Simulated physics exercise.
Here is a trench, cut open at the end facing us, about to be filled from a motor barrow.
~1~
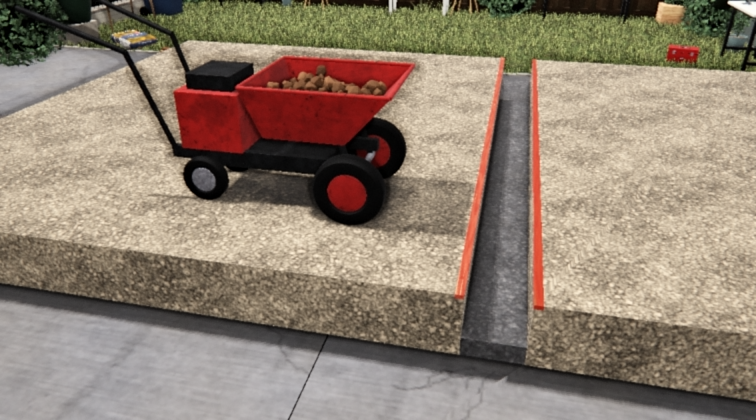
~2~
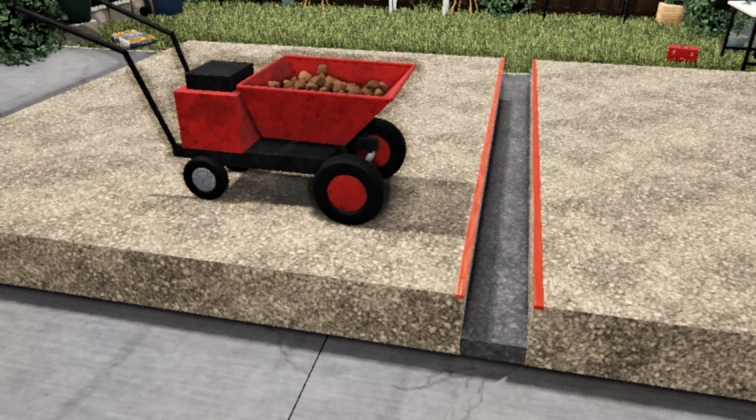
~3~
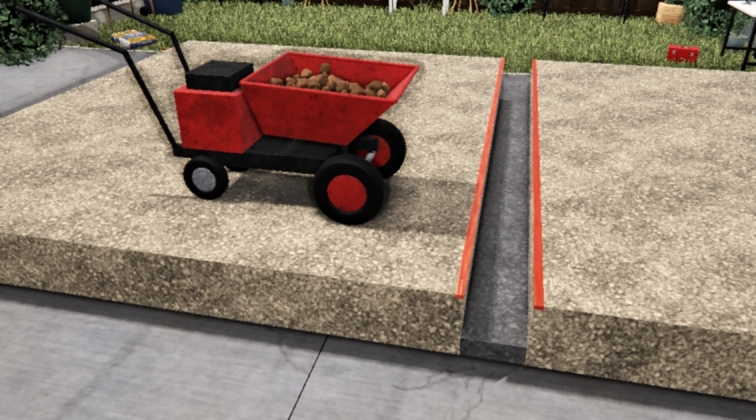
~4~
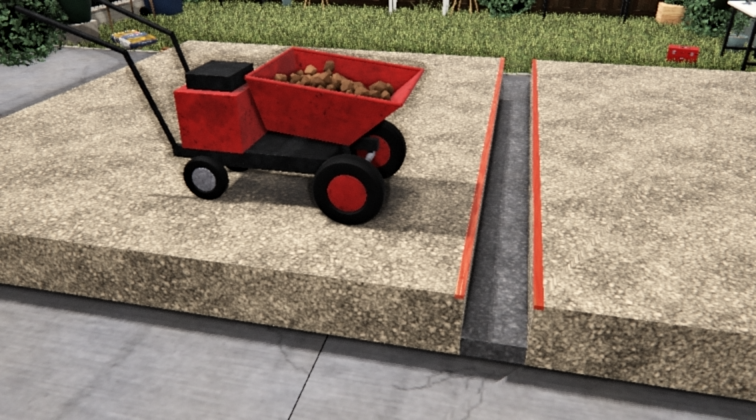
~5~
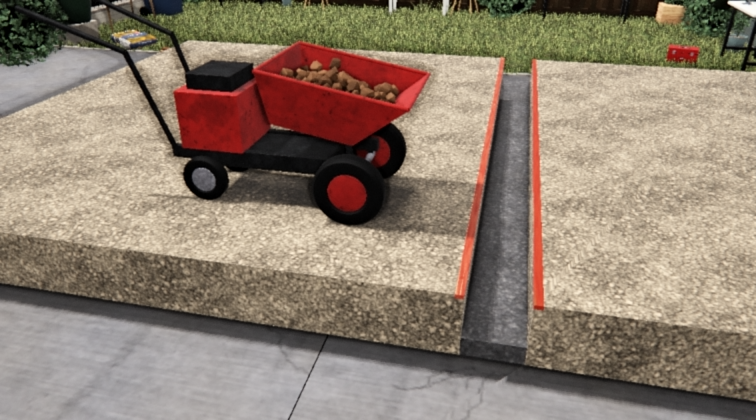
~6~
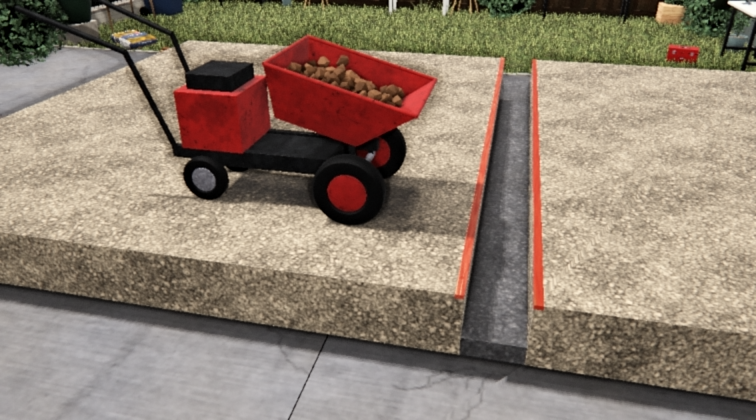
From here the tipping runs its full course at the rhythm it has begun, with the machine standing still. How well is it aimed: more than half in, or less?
It catches over half.
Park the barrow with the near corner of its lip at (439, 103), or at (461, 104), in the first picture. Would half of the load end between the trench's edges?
In turn: Over half; not half.
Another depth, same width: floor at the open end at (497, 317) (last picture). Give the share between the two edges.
Near 70 %.
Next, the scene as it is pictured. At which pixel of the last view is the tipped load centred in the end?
Near (500, 237).
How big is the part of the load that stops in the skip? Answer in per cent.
Near 5 %.
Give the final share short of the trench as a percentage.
Near 10 %.
Soon after the last picture, skip tipped steeply; all in the skip.
A little later, skip tipped right over; most in the skip; a small part short of the trench; a small part in or heaped over the trench; a stray few falling.
Later still, skip tipped right over; a small part in the skip; a small part short of the trench; most in or heaped over the trench.
At rest, skip tipped right over; a small part in the skip; a small part short of the trench; most in or heaped over the trench; none beyond it.
